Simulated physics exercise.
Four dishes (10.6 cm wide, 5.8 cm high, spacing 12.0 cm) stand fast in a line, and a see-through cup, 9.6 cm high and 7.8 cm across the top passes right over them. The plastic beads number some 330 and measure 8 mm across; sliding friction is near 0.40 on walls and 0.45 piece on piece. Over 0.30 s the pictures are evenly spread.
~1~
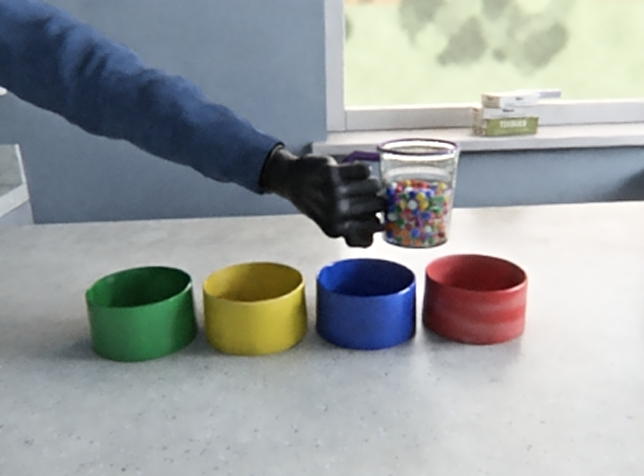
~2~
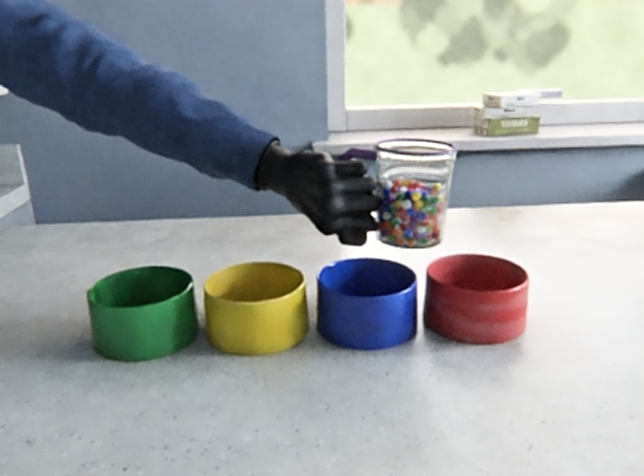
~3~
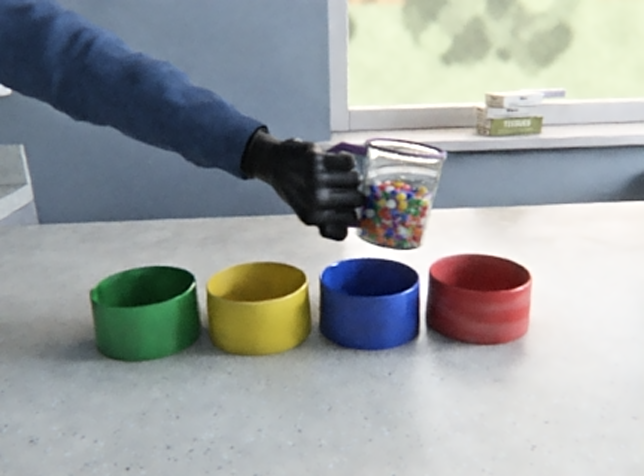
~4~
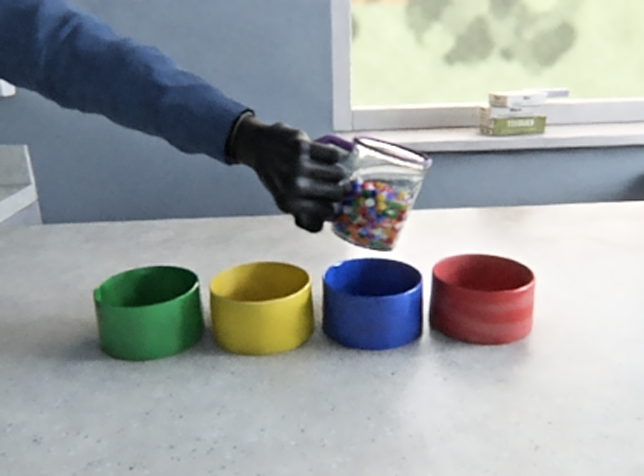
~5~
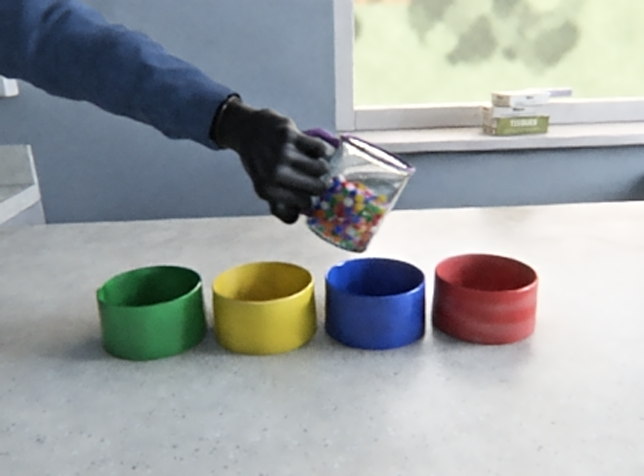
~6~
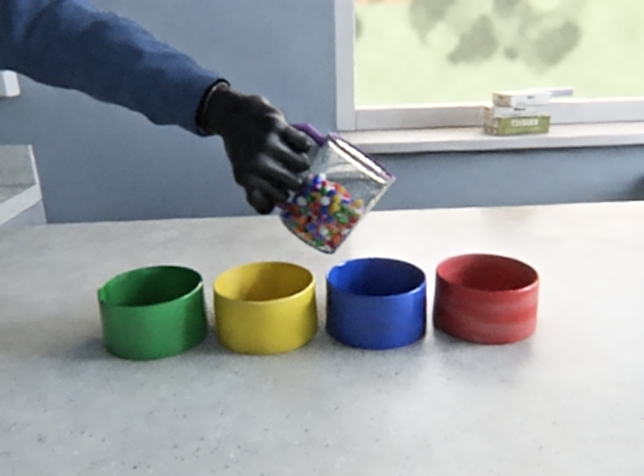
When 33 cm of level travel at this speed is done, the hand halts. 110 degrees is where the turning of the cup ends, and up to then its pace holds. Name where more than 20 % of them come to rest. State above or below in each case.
Outcome: Red: The count there will be a fifth or smaller; blue: The count there will be a fifth or smaller; green: The count there will be bigger than a fifth; yellow: The count there will be a fifth or smaller; counter: The count there will be a fifth or smaller.
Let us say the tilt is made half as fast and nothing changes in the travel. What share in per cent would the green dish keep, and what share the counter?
In that case green 100, counter 0.
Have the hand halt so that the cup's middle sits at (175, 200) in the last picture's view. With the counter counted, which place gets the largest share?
Yellow.
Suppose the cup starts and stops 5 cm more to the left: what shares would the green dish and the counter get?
Then the green dish would get 100 and the counter 0.
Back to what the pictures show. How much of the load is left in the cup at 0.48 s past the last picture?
I reckon around 95 per cent.
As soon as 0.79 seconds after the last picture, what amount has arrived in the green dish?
By that moment it's near 40 percent.
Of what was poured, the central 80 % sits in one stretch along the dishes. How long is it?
I'd put it near 6 cm.
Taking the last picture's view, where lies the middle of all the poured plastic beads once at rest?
My guess is close to (170, 317).
Then, 0.29 s after the last picture, tilt 80 degrees; cup holds 100 %.
Then, 0.48 s after the last picture, tilt 107 degrees; cup holds 95 %.
Then, 0.79 s after the last picture, tilt 110 degrees; cup holds 55 %, green 40 %.
In the end, red 0 %, blue 0 %, green 95 %, yellow 0 %, counter 5 %.
